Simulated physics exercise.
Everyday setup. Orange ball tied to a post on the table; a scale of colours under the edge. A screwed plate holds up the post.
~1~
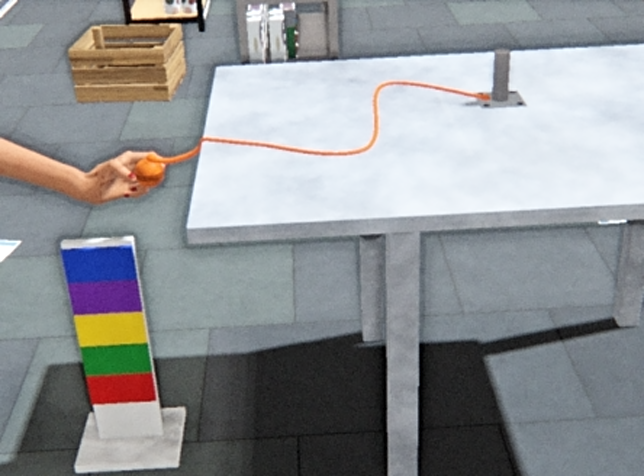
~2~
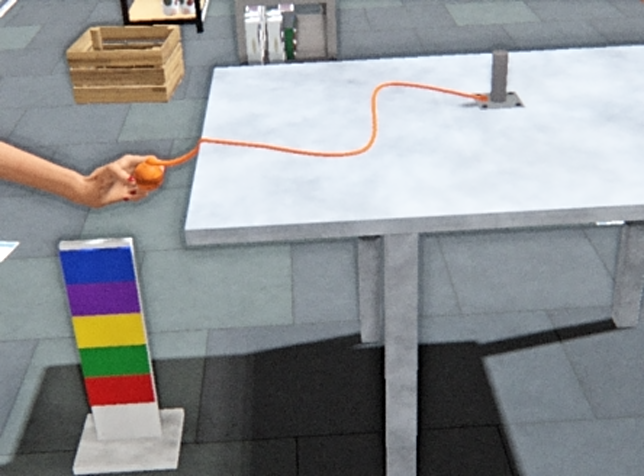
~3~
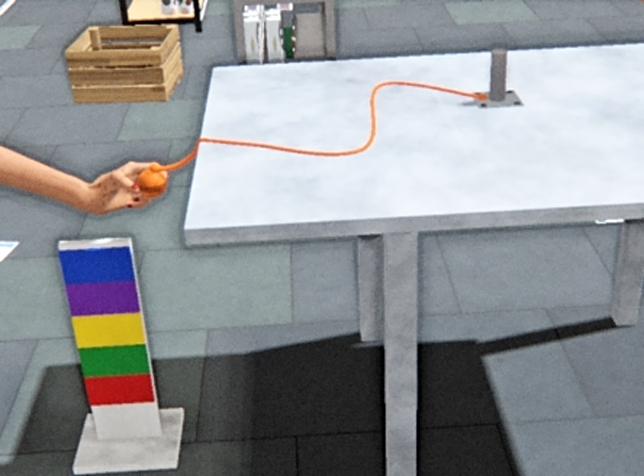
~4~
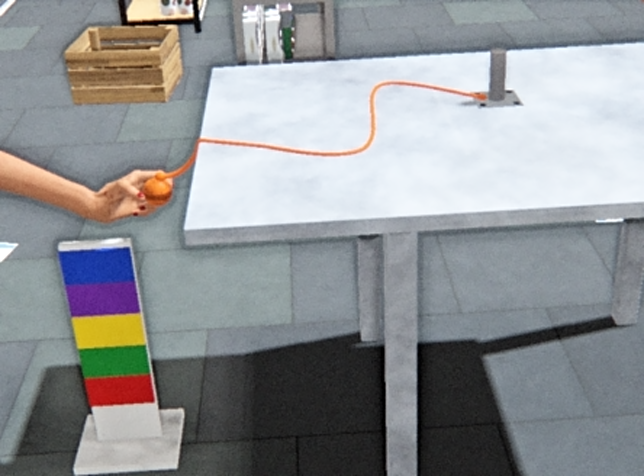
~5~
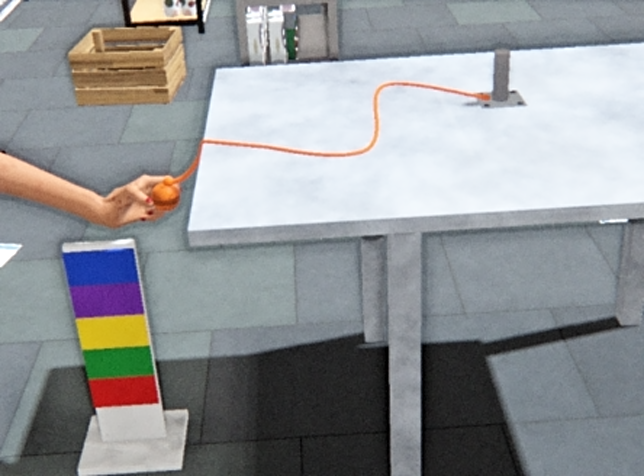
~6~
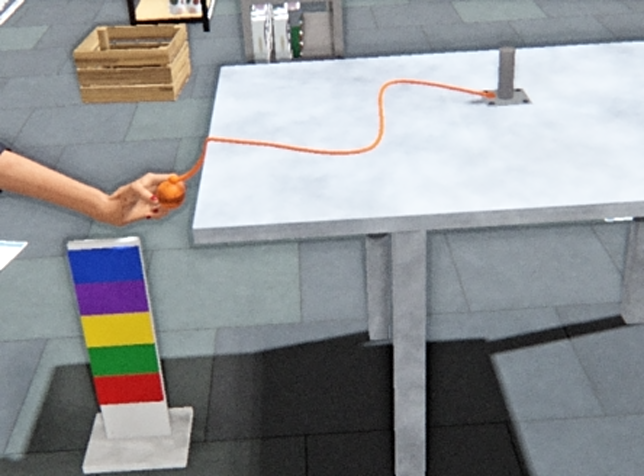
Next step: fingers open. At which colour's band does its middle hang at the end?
The green band.
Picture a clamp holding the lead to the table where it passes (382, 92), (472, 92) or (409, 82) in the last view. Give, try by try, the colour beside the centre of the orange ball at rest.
Going through them one at a time, the answers are yellow; green; yellow.
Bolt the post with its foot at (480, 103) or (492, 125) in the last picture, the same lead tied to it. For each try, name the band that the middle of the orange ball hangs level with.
Red; red.
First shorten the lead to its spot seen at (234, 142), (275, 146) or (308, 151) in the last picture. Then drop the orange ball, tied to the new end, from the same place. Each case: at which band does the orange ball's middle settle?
Purple; blue; none, it hangs higher.
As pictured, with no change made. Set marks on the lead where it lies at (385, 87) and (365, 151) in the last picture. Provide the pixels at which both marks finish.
(365, 111) and (211, 148).
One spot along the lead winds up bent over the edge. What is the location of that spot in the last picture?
Look close to (376, 144) - that's the one.
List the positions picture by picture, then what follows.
The first frame shows orange ball (149, 173); blue (99, 266); purple (105, 299); yellow (111, 330); green (116, 361); red (122, 390).
The second frame shows orange ball (149, 176); lead through (445, 91) (376, 91) (375, 125) (337, 156) (241, 145).
The third frame shows orange ball (152, 184).
The fourth frame shows orange ball (158, 192); lead through (443, 90) (375, 90) (374, 124) (336, 155) (240, 144).
The fifth frame shows orange ball (166, 197).
The sixth frame shows orange ball (171, 195); lead through (452, 88) (383, 89) (382, 123) (344, 153) (249, 143).
Soon after, ball near (243, 342); level with green.
After that, ball near (227, 342); level with green.
In the end, ball near (236, 340); level with green. Its middle rests at the green band.
